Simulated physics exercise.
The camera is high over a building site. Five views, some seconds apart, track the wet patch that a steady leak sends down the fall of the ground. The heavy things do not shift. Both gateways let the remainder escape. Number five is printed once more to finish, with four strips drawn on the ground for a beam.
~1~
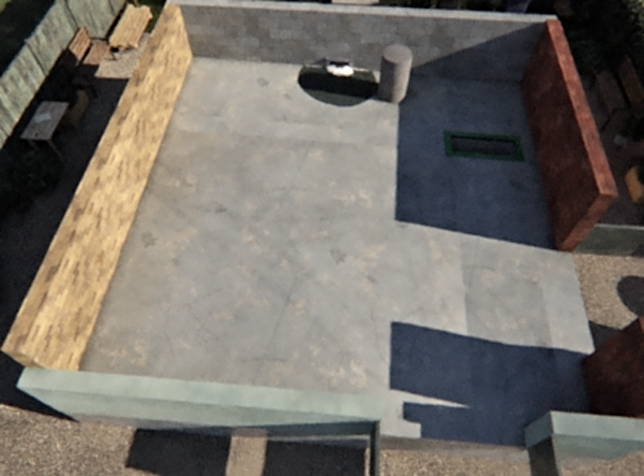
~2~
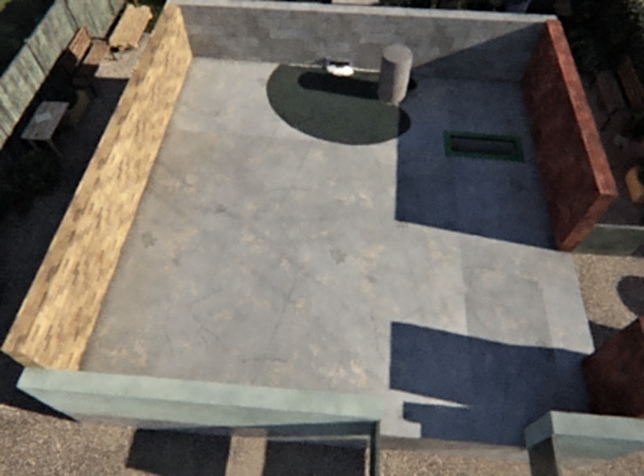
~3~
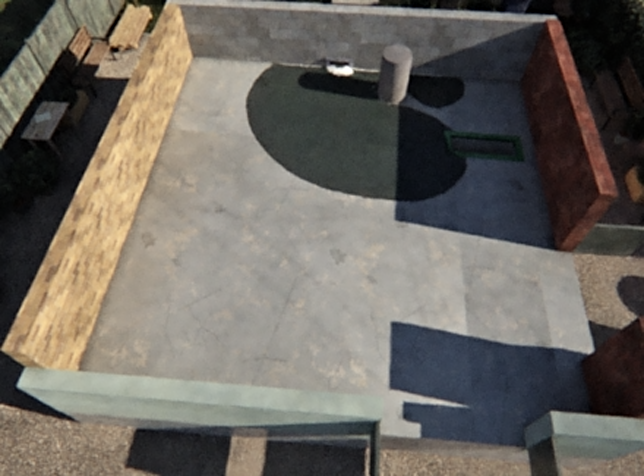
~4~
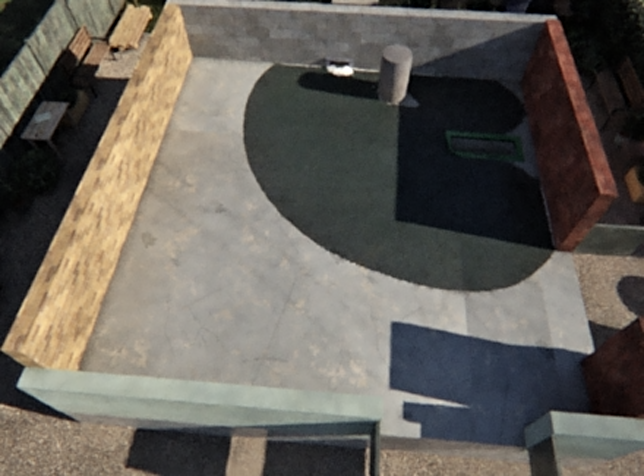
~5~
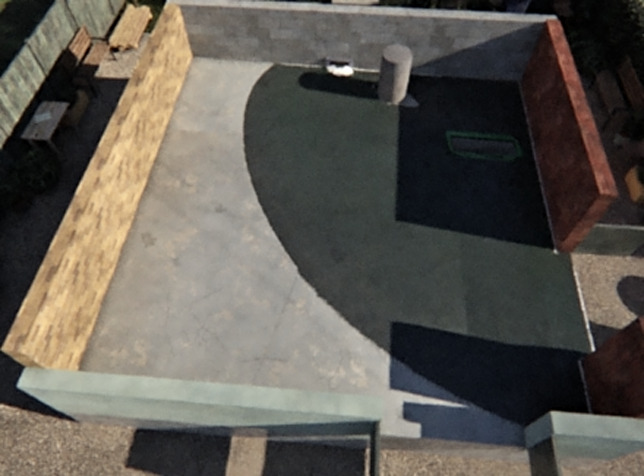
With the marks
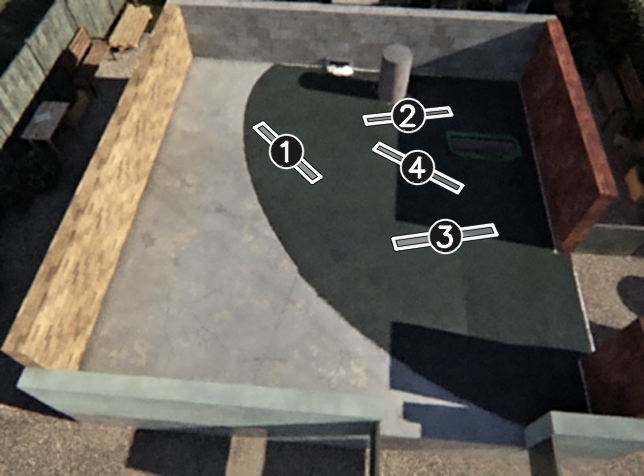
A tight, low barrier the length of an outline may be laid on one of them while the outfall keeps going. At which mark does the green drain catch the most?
Go for 3.
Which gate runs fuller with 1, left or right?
The right one.
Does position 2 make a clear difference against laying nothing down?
No, hardly at all.
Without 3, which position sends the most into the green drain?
4 it is.
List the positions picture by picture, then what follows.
Outfall at (339, 64); green drain at (483, 146); open gate at (450, 422); open gate at (568, 302); water covers 3 % of the ground and shows as far out as (359, 100); green drain still dry.
Water covers 10 % of the ground and shows as far out as (376, 139); green drain still dry.
Water covers 23 % of the ground and shows as far out as (417, 195); green drain still dry.
Water covers 43 % of the ground and shows as far out as (534, 265); green drain taking water.
Water covers 58 % of the ground and shows as far out as (581, 377); green drain taking water.
On the marked copy, 1 from (258, 125) to (316, 179); 2 from (365, 120) to (450, 111); 3 from (394, 243) to (494, 229); 4 from (376, 146) to (460, 189).
If 1 is chosen, about 13 % of the stream runs into the green drain, about 87 % out by the gates.
If 2 is chosen, about 12 % of the stream runs into the green drain, about 88 % out by the gates.
If 3 is chosen, about 34 % of the stream runs into the green drain, about 66 % out by the gates.
If 4 is chosen, about 19 % of the stream runs into the green drain, about 81 % out by the gates.
